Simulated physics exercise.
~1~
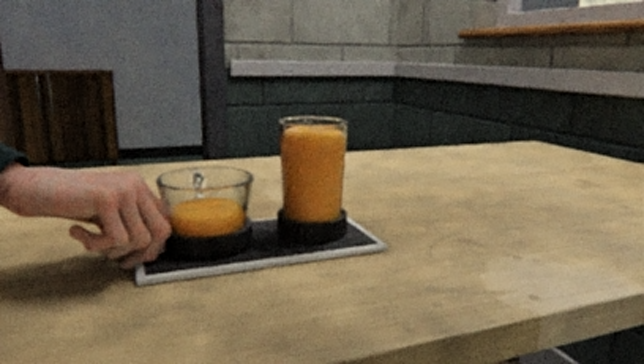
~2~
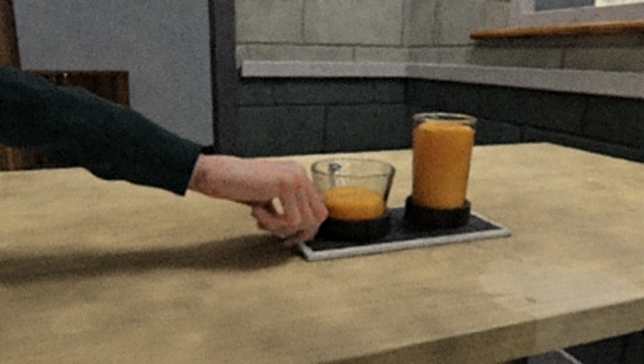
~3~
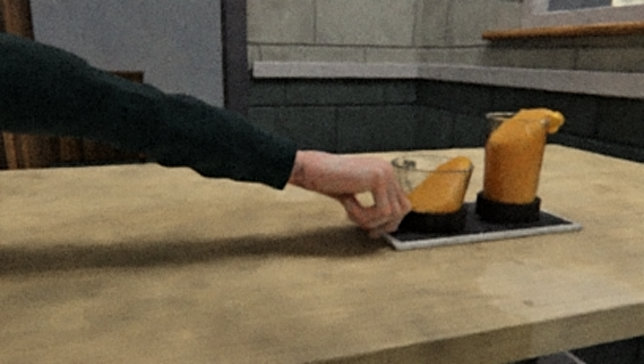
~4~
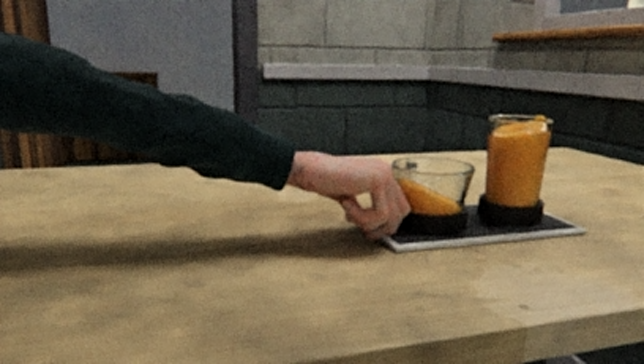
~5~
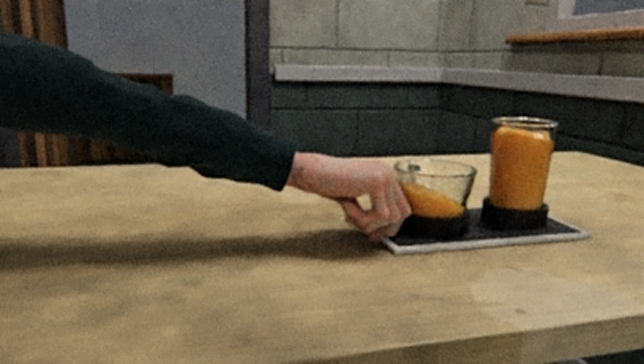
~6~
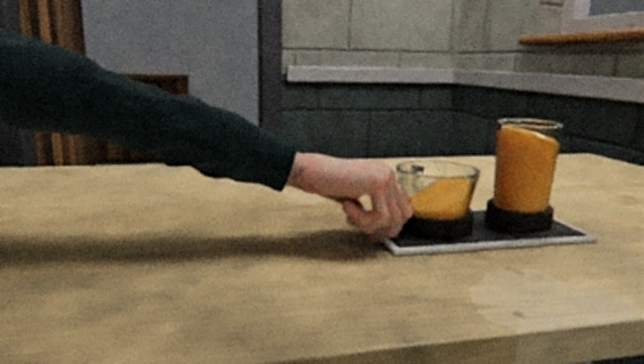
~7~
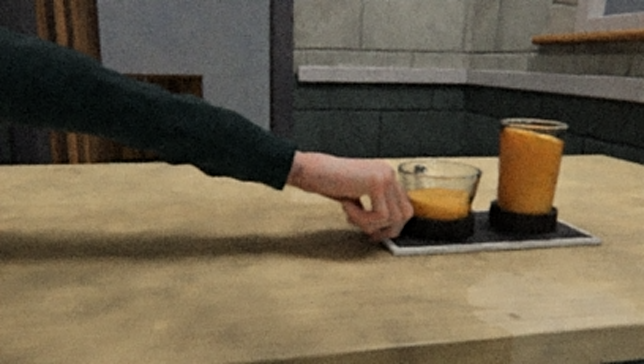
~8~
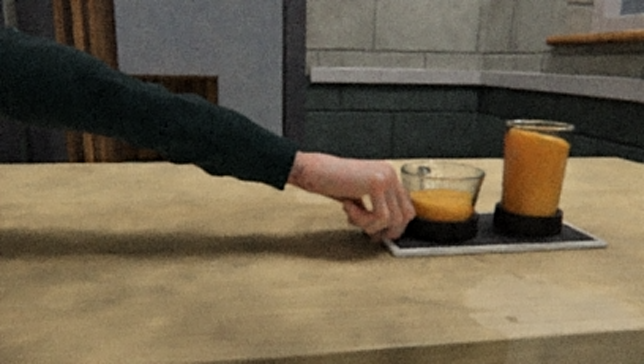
Two open glass vessels of orange juice, a low, wide cup on the left and a tall, slim glass on the right, stand in black holders on a dark, pale-edged tray. They are seen from slightly above, across a light wooden table in a room with grey block walls. A hand in a dark green sleeve pushes the tray steadily to the right, then stops it abruptly. The juice surges rightward in both vessels, and some spills over the slim glass's rim. It rocks back and forth before nearly settling, with both vessels upright and the hand still at the tray.
